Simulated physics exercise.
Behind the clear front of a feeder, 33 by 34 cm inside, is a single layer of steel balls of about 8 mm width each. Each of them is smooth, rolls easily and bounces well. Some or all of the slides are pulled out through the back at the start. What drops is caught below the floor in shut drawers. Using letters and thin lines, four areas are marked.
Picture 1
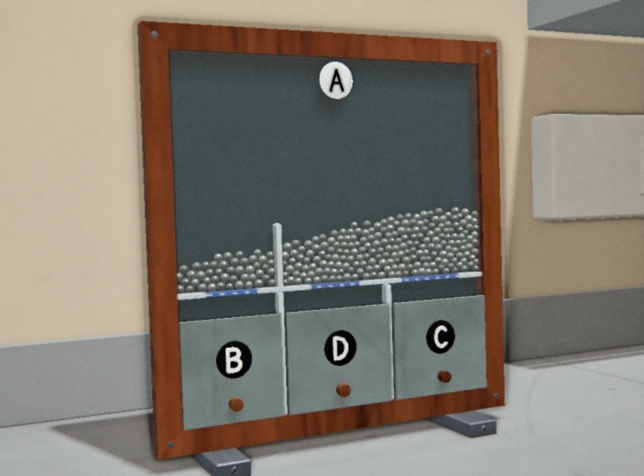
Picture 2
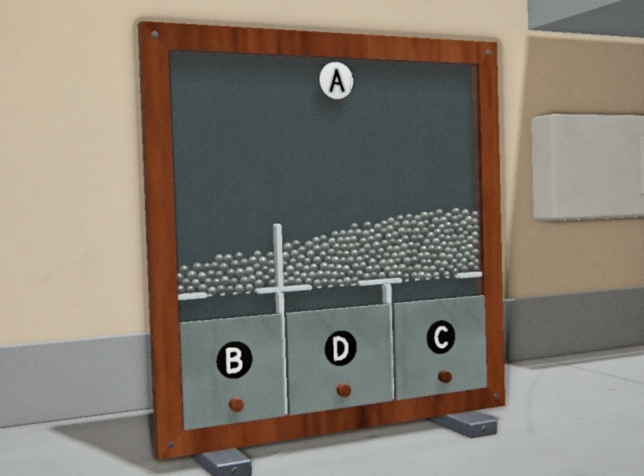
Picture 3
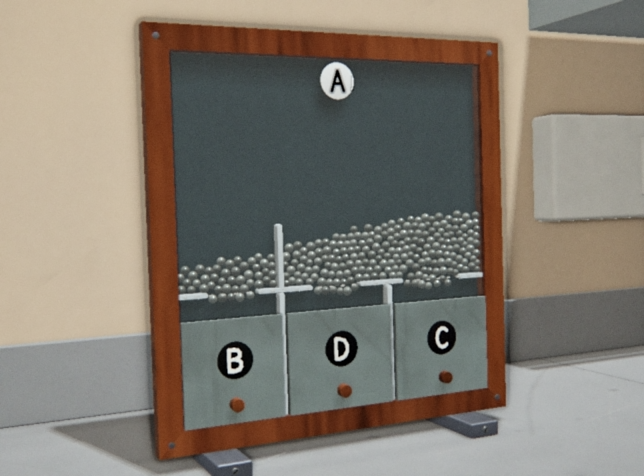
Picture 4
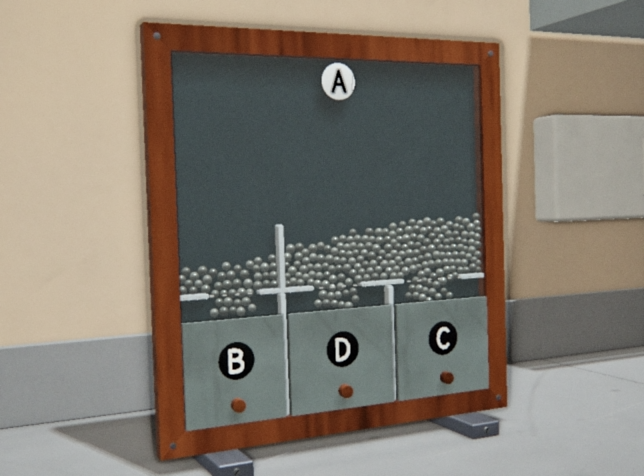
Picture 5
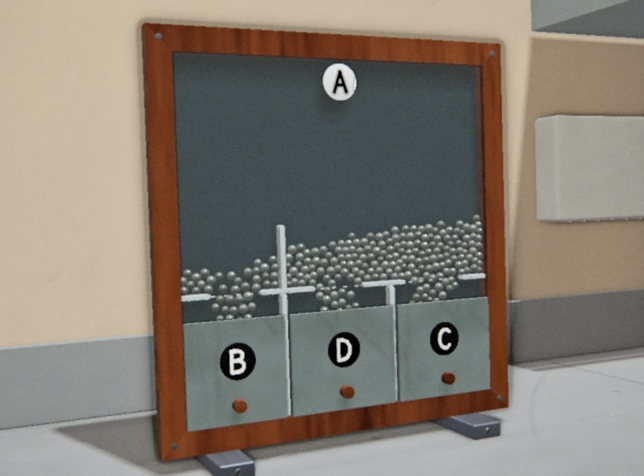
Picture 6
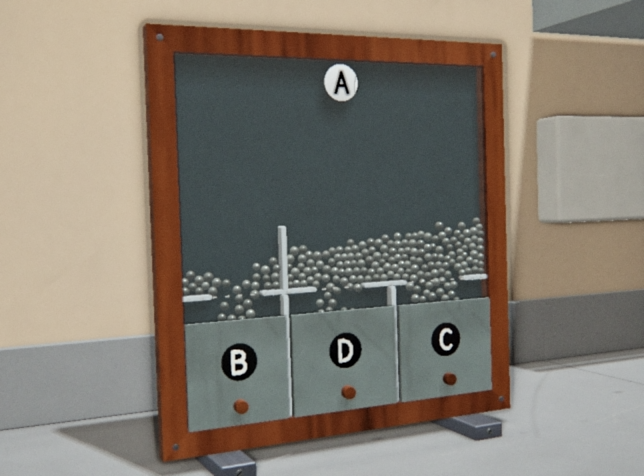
At first, small silvery balls lie heaped behind the clear front of a wooden-framed case, on a floor with three blue strips above drawers B, D and C. The strips vanish, leaving three gaps, and balls drop through each one behind the drawer fronts while the heap thins and dips at the left.
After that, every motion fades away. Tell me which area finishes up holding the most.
Answer: C.
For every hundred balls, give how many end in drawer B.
Something close to 15 in a hundred ends up there.
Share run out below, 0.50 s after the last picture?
Around 90 in a hundred at that time.
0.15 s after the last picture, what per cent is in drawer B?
That comes to some 15 percent of the load.
Then, 0.15 s after the last picture, 80 % are out; A 20 %, B 15 %, C 35 %, D 25 %.
Then, 0.50 s after the last picture, 90 % are out; A 10 %, B 15 %, C 45 %, D 30 %.
Then, 1.20 s after the last picture, 95 % are out; A 5 %, B 15 %, C 45 %, D 35 %.
At rest 1.4 s after the last picture, 95 % are out; A 5 %, B 15 %, C 45 %, D 35 %.
